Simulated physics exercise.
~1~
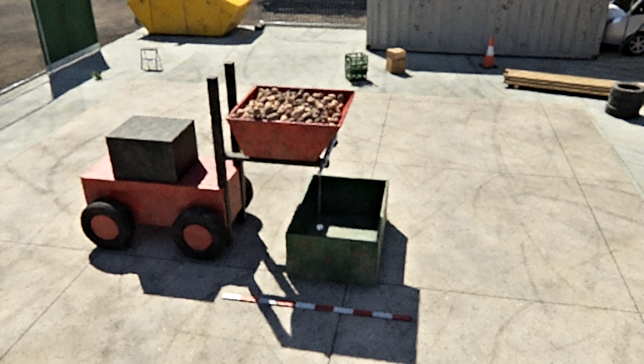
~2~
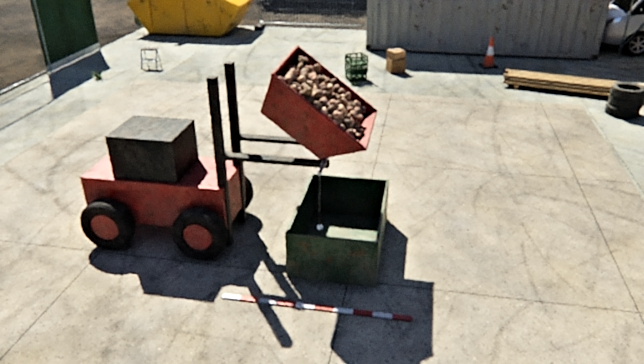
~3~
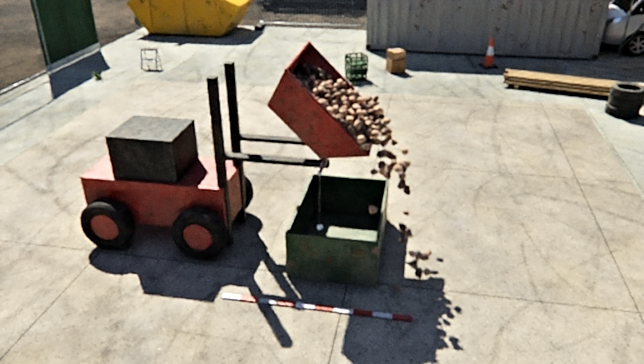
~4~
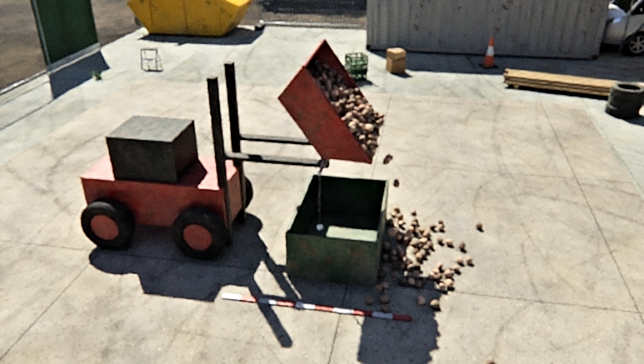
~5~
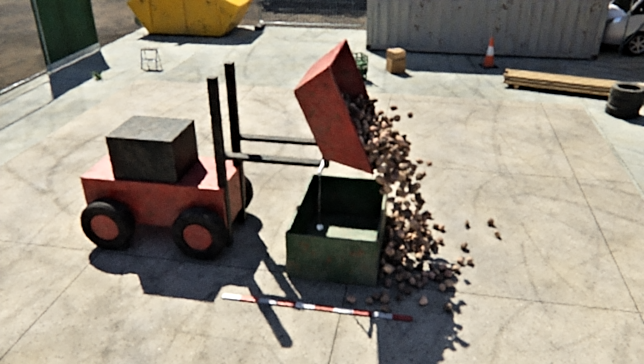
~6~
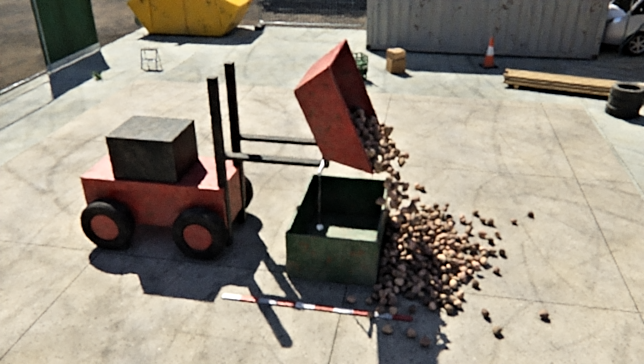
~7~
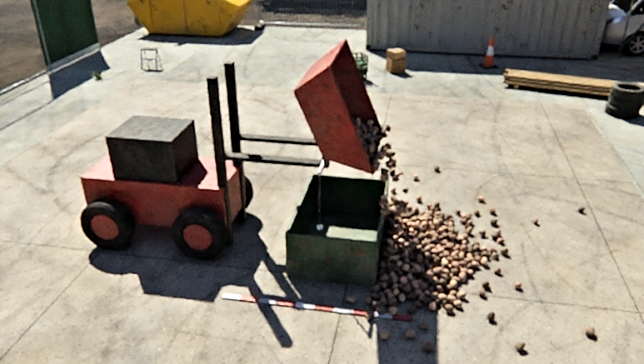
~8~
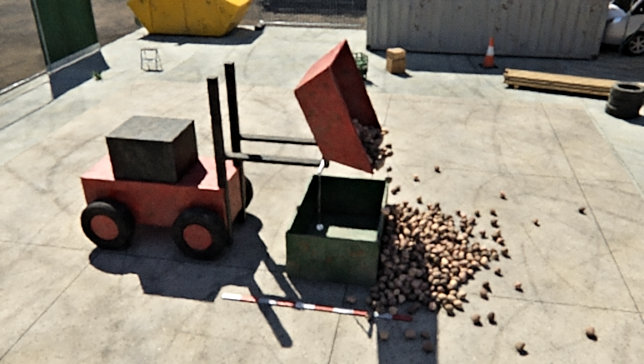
A red forklift-like machine held up a red skip full of brown stones, then tipped it steeply to the right. The stones poured past the open green bin and piled up on the concrete beside it, leaving a few still in the tilted skip.
